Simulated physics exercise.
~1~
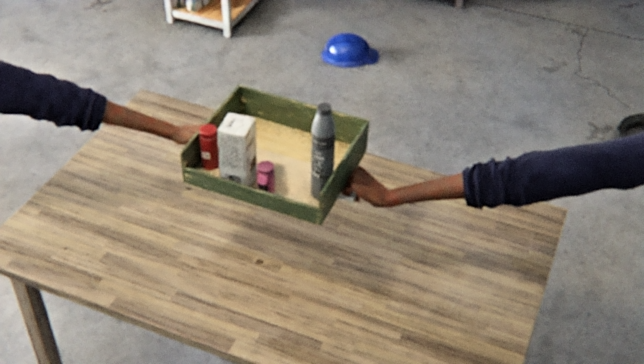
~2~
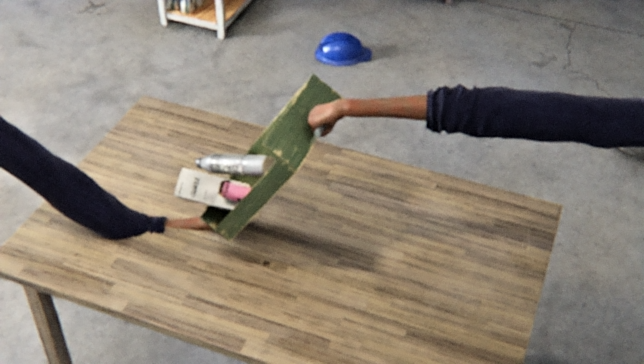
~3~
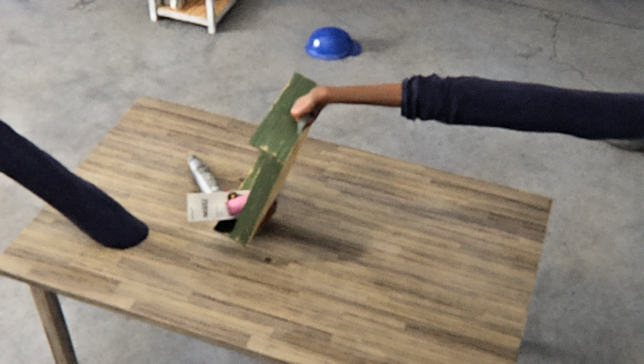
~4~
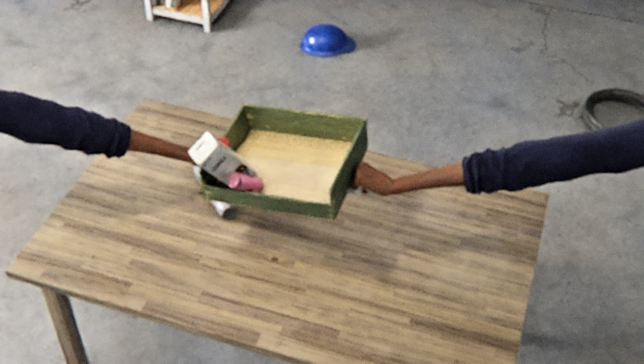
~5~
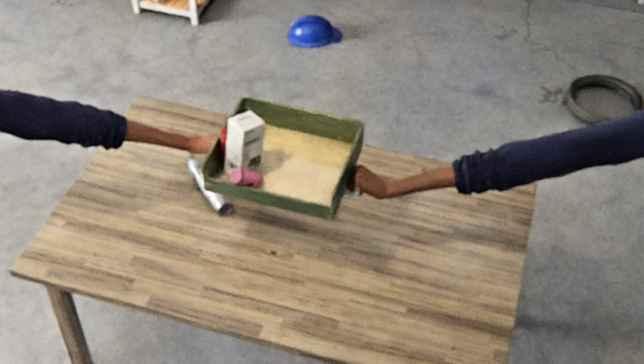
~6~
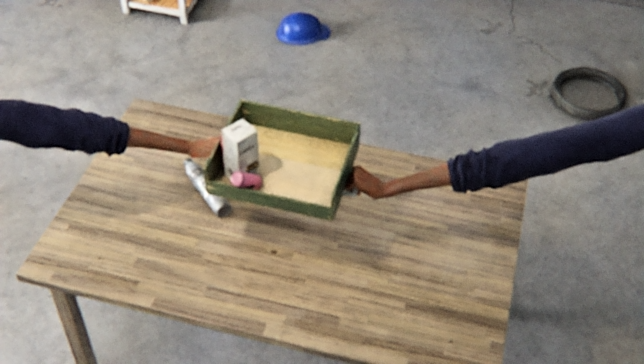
A green tray held by two hands tips steeply left, drops the grey bottle, and levels.
